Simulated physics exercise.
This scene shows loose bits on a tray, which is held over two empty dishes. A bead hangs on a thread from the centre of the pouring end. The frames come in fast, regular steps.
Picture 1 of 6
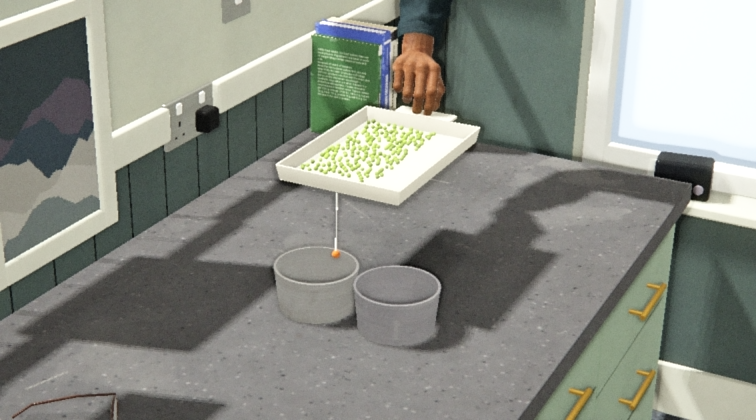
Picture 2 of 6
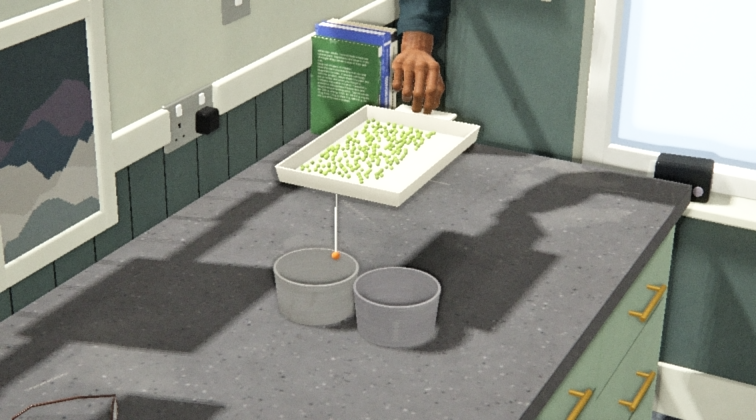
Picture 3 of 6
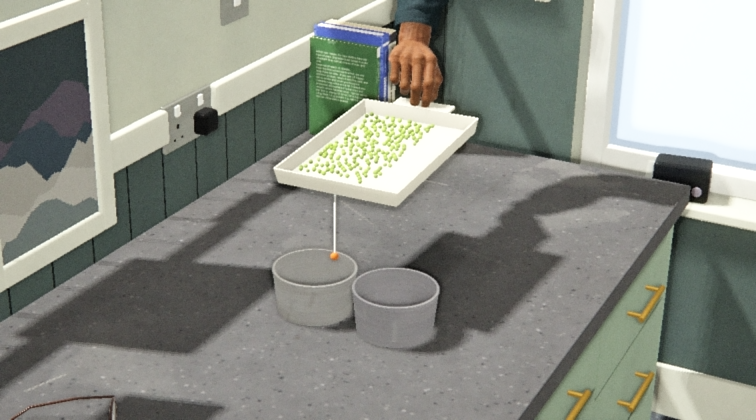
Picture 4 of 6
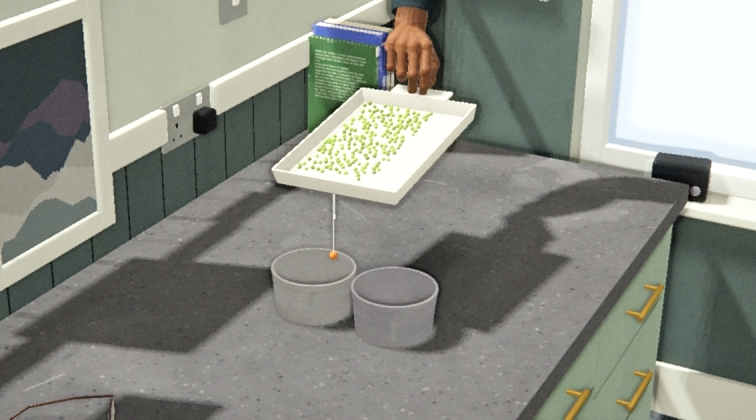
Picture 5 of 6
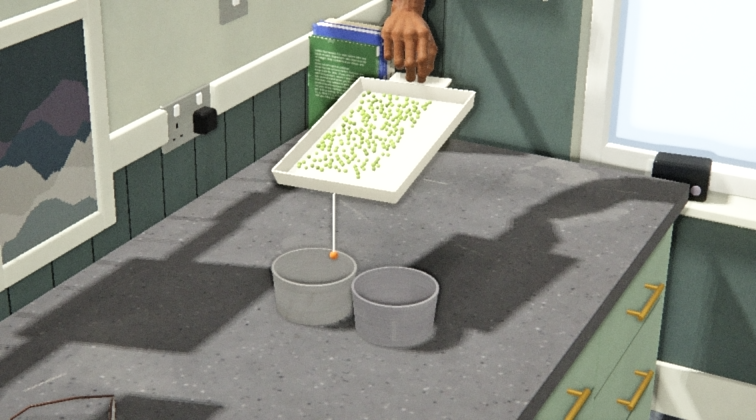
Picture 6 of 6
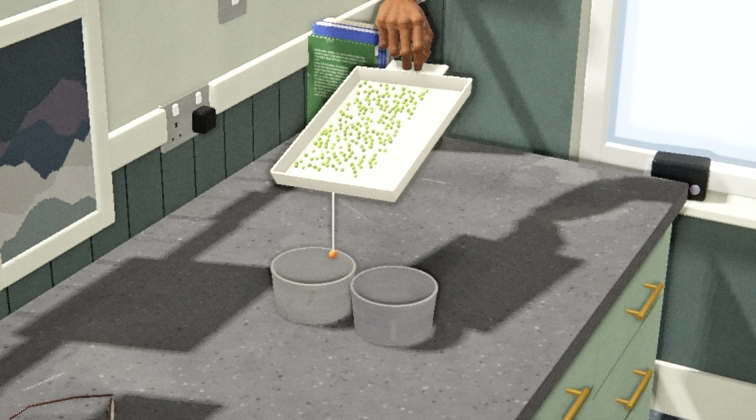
A white tray scattered with small green dried peas tilts gradually as a hand raises its far end, its left front corner lowest, above two empty grey dishes on a dark countertop, while an orange bead hangs from a thread.
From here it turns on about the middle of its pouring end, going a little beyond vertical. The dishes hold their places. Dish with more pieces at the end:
Left.
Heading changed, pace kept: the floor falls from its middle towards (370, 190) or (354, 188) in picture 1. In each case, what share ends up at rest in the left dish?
First heading roughly 10 %, second roughly 40 %.
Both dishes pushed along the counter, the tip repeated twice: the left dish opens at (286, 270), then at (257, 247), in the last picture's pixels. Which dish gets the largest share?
Results - the dish on the left side first, the dish on the left side second.
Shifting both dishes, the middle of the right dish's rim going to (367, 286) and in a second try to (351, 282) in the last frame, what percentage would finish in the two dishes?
The first gives 90 %, the second 90 %.
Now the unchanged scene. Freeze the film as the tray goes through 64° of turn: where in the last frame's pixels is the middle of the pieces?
Close to (302, 179).
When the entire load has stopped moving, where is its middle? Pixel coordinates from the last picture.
Roughly at (287, 305).
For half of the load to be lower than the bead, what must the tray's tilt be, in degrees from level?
Around 110 degrees of turn.
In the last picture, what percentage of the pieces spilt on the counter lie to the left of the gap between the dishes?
That comes to about 100 per cent of the pieces.
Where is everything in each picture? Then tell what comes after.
The first frame shows corners of the pouring end at (280, 164) and (398, 190), level; middle of the load at (375, 150), dried peas; left dish at (296, 298); right dish at (378, 320); bead on its thread at (336, 254).
The second frame shows corners of the pouring end at (280, 166) and (398, 191), level; middle of the load at (374, 150).
The third frame shows corners of the pouring end at (278, 168) and (396, 191), tipped barely, lowest at the left corner; middle of the load at (373, 147).
The fourth frame shows corners of the pouring end at (276, 168) and (394, 190), tipped a little, lowest at the left corner; middle of the load at (371, 140).
The fifth frame shows corners of the pouring end at (276, 170) and (394, 189), tipped a little, lowest at the left corner; middle of the load at (370, 133).
The sixth frame shows corners of the pouring end at (274, 170) and (392, 188), tipped clearly, lowest at the left corner; middle of the load at (367, 127); left dish at (293, 299); right dish at (375, 320).
Soon, tray tipped steeply; nearly all on the tray; a small part outside both; a small part in the air.
A while on, tray tipped past a quarter turn; about half on the tray; a small part in the left dish; a small part outside both; about a quarter in the air.
Towards the end, tray tipped past a quarter turn; about half in the left dish; about half outside both.
Finally, tray tipped past a quarter turn; none in the right dish; about half in the left dish; about half outside both.
